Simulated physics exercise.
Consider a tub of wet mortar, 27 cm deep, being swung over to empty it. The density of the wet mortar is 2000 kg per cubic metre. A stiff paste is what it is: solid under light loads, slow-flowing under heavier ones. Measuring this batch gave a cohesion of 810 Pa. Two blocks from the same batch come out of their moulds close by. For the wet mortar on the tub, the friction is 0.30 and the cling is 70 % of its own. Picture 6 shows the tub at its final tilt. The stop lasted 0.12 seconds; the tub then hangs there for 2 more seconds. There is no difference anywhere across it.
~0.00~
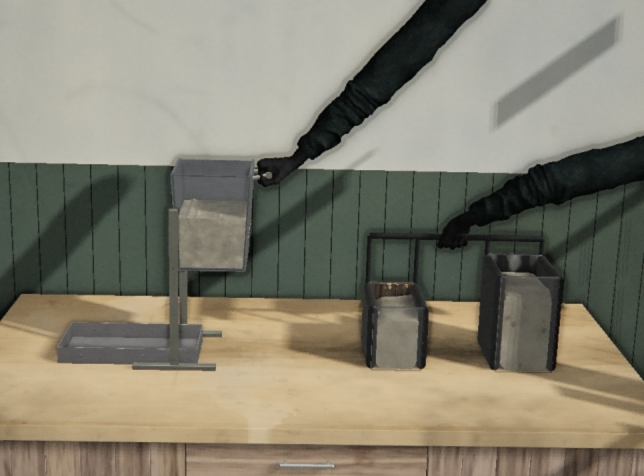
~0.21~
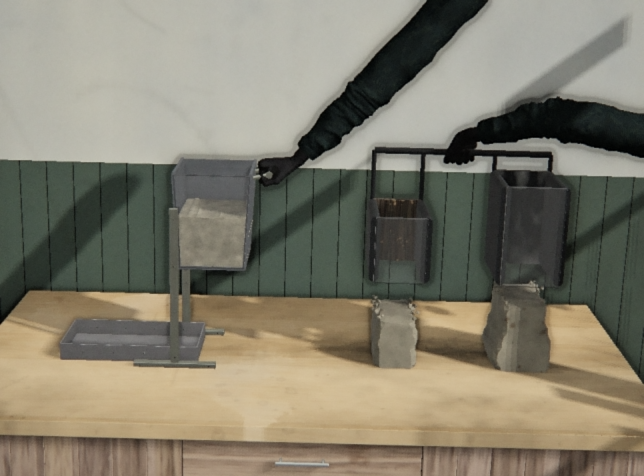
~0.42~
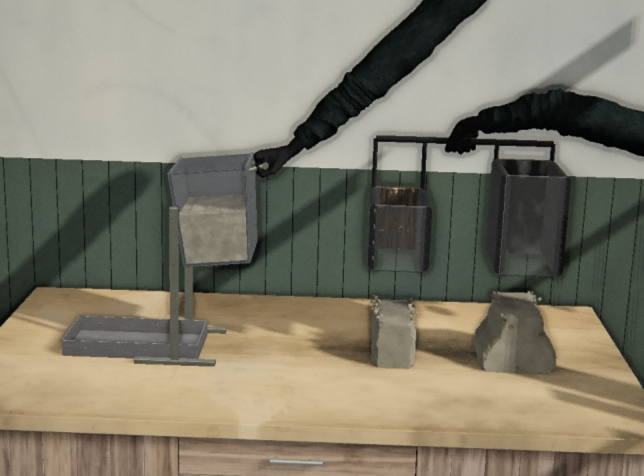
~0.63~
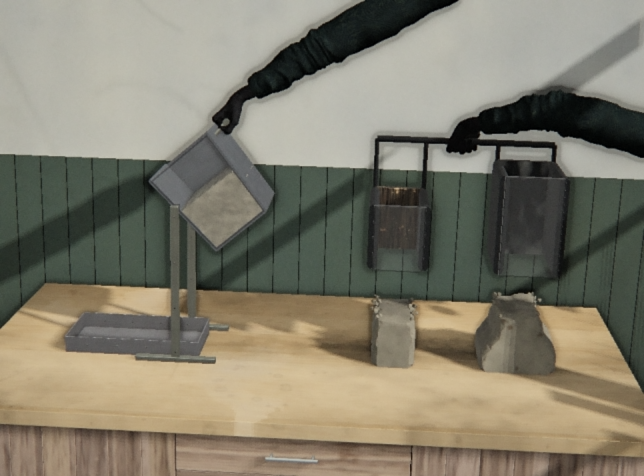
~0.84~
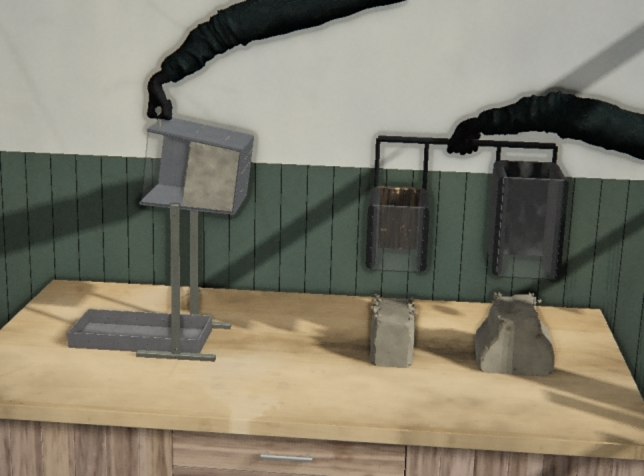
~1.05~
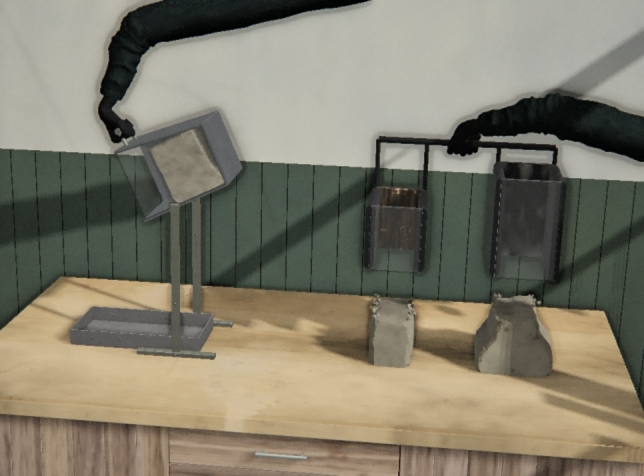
At first, one dark-sleeved hand holds an upright tub of grey paste on a stand while another lifts two joined moulds off two blocks. The right block slumps and widens at its base. Then the left hand swings the tub over leftward past its side, the paste staying inside.
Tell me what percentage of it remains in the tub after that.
Some 0 percent remains in the tub.
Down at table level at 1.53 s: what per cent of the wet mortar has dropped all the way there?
About 1 per cent.
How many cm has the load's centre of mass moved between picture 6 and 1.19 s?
7 cm.
By 1.19 s, the tub is at 113 degrees and holds 100 %.
By 1.36 s, the tub is at 113 degrees and holds 49 %.
By 1.53 s, the tub is at 113 degrees and holds 17 %.
By 1.70 s, the tub is at 113 degrees and holds 0 %.
By 3.05 s, at the end, the tub is at 113 degrees and holds 0 %.
